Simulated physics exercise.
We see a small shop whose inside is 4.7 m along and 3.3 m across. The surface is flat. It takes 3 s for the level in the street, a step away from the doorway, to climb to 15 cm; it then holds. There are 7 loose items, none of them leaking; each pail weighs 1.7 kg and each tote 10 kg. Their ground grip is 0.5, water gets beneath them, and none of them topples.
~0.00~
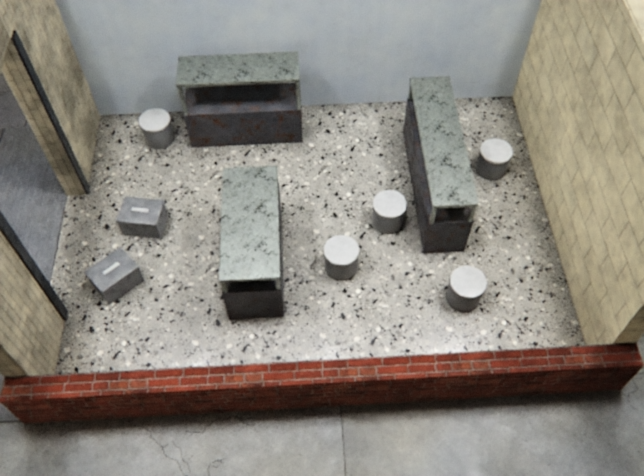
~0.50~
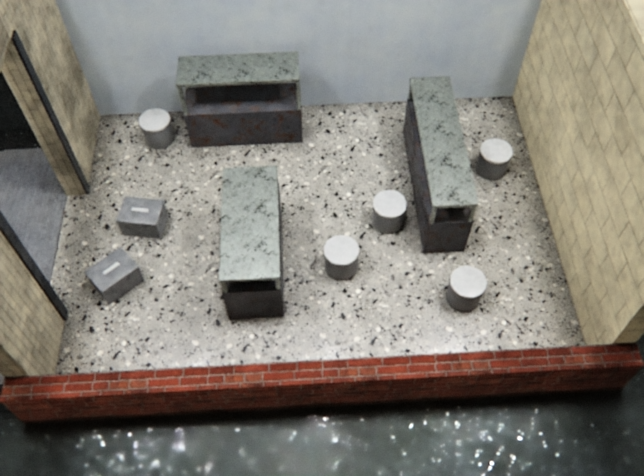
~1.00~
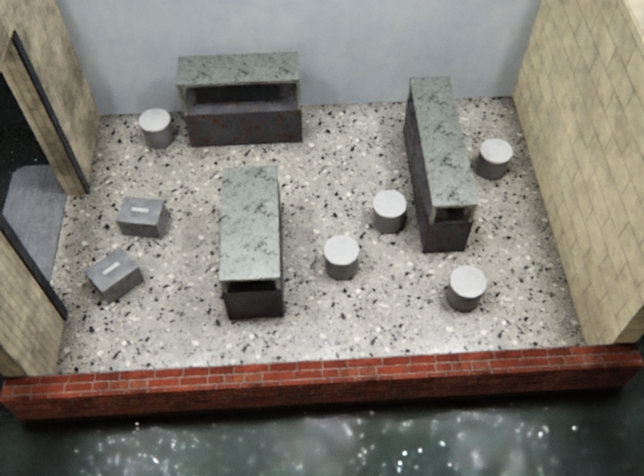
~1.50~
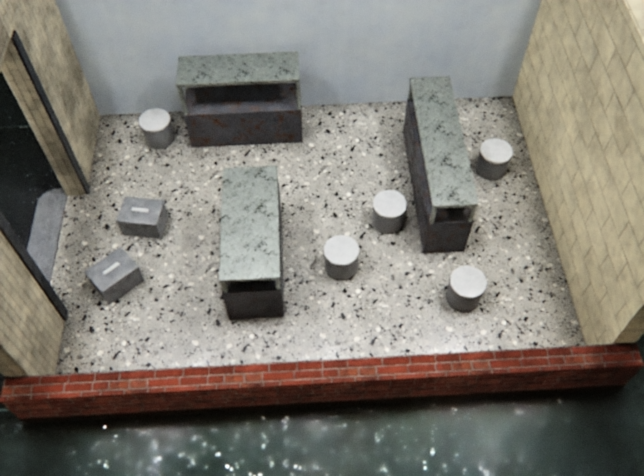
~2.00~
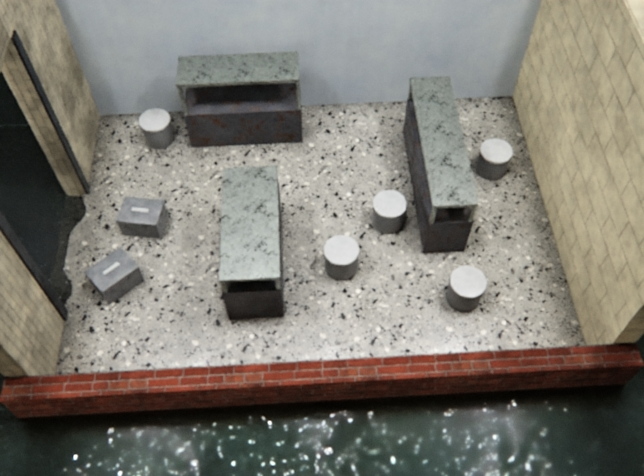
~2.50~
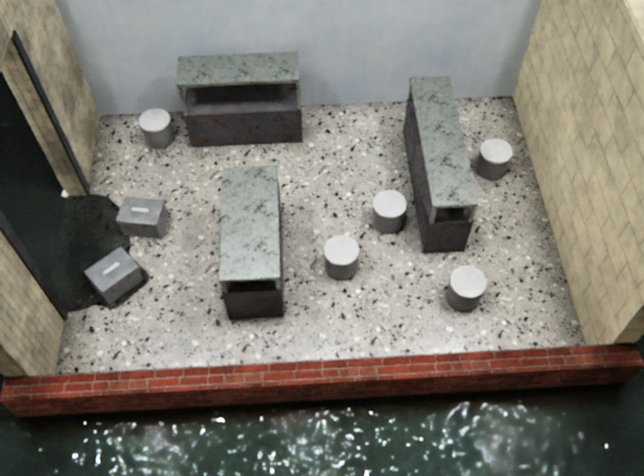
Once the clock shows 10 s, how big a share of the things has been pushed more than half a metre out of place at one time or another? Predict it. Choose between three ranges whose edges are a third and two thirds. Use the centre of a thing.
The range is the highest, two thirds or more.
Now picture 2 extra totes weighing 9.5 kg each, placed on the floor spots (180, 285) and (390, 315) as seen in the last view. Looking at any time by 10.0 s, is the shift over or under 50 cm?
In that order: Beyond the mark, within the mark.
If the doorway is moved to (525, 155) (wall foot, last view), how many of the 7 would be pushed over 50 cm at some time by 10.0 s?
In that case the number is 3.
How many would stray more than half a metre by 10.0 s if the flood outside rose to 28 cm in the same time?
Result: 7.
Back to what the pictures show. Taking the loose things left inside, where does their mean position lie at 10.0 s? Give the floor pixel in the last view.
Centred roughly on (334, 235).
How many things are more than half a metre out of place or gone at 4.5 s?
Count: 2.
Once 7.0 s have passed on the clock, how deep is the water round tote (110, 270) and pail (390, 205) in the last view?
First roughly 8 cm, second roughly 3 cm.
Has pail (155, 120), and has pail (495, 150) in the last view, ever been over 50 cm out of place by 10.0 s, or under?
First beyond it, then within it.
After 3.5 s 0 of 7 are over 50 cm from their spots; 0 afloat.
After 4.5 s 2 of 7 are over 50 cm from their spots; 1 afloat.
After 7.0 s 3 of 7 are over 50 cm from their spots; 1 afloat.
After 10.0 s 5 of 7 are over 50 cm from their spots, and 6 have been at some point; 5 afloat.
